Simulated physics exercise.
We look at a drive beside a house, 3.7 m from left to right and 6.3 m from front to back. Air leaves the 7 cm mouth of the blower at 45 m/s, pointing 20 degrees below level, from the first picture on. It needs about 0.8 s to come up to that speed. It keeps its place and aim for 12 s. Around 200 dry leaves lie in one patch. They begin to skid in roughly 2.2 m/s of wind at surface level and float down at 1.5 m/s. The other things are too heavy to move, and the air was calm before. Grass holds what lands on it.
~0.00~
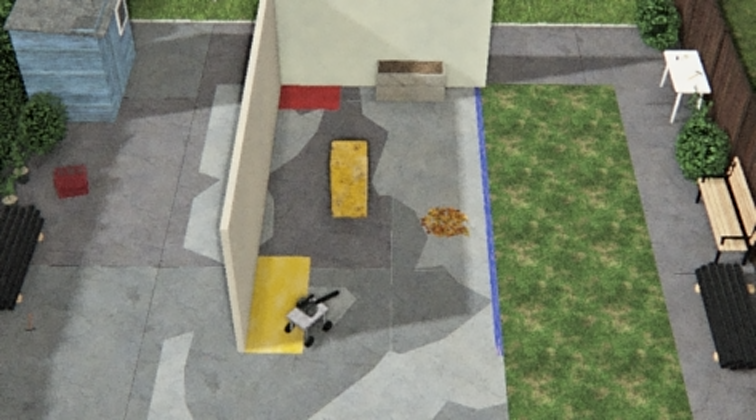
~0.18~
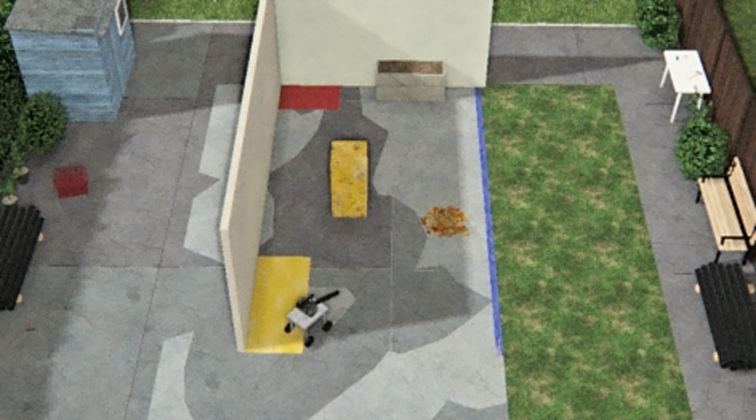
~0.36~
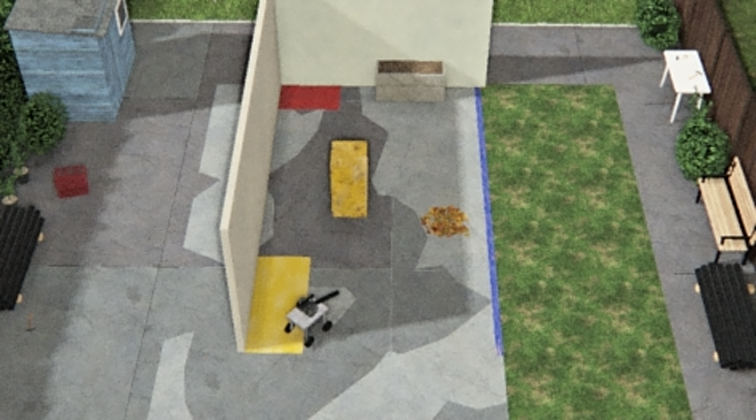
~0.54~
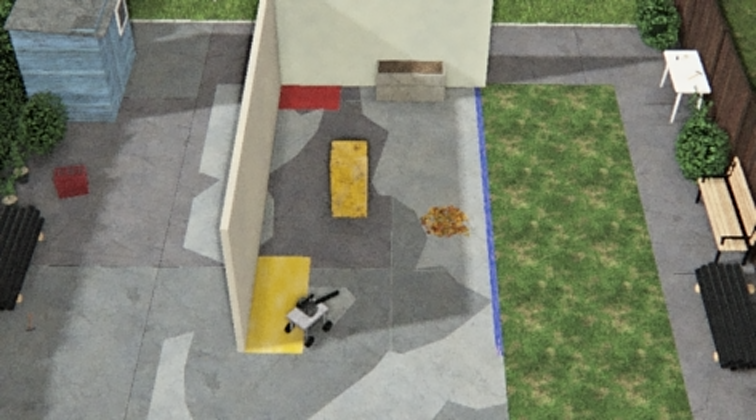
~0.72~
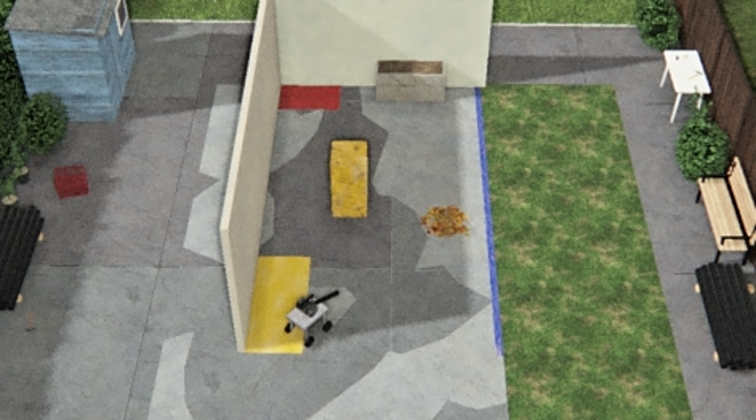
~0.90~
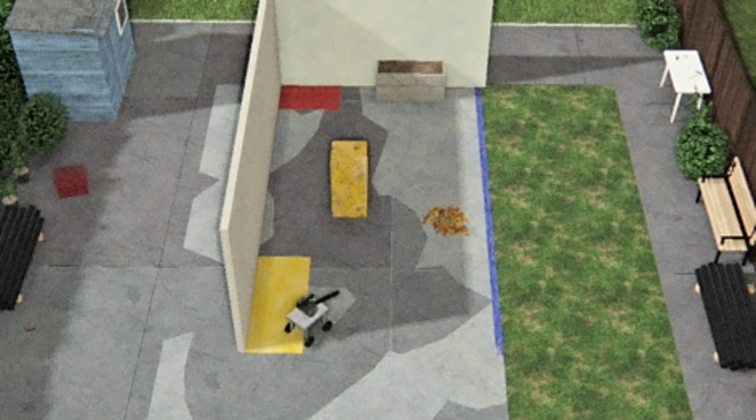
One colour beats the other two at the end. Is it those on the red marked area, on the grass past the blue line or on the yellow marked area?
The biggest group is at the blue one.
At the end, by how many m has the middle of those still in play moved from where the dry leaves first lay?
About 1.2 m.
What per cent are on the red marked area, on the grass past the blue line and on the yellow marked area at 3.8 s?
About 0 % red, 90 % blue, 0 % yellow.
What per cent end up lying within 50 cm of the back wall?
Some 0 per cent.
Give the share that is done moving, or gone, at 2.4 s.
About 100 %.
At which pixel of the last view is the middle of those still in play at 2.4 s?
Near (494, 187).
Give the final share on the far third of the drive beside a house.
About 0 %.
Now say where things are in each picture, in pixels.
The middle of the dry leaves is near (446, 222), none has stirred yet and the mouth of the blower is at (338, 293), in the first picture.
The middle of the dry leaves is near (446, 221), none has stirred yet, the blue line is centred on (490, 204), the yellow marked area is centred on (279, 303) and the red marked area is centred on (310, 97), in the second picture.
The middle of the dry leaves is near (446, 221), none has stirred yet, the top of a bin is at (349, 154) and the top of a planter is at (411, 67), in the third picture.
The middle of the dry leaves is near (446, 221) and none has stirred yet, in the fourth picture.
The middle of the dry leaves is near (446, 221) and none has stirred yet, in the fifth picture.
The middle of the dry leaves is near (446, 221), the farthest in sight from the blower is at (463, 214) and about 10 % have left their places, in the sixth picture.
After 2.4 s the count stands so, 88 % are on the grass past the blue line, 0 % on the yellow marked area and 0 % on the red marked area; the middle of those still in play is near (494, 187).
After 3.8 s the count stands so, 88 % are on the grass past the blue line, 0 % on the yellow marked area and 0 % on the red marked area; the middle of those still in play is near (494, 187).
After 6.6 s the count stands so, 88 % are on the grass past the blue line, 0 % on the yellow marked area and 0 % on the red marked area; the middle of those still in play is near (494, 187).
After 12.0 s, at the end, 88 % are on the grass past the blue line, 0 % on the yellow marked area and 0 % on the red marked area; the middle of those still in play is near (494, 187).
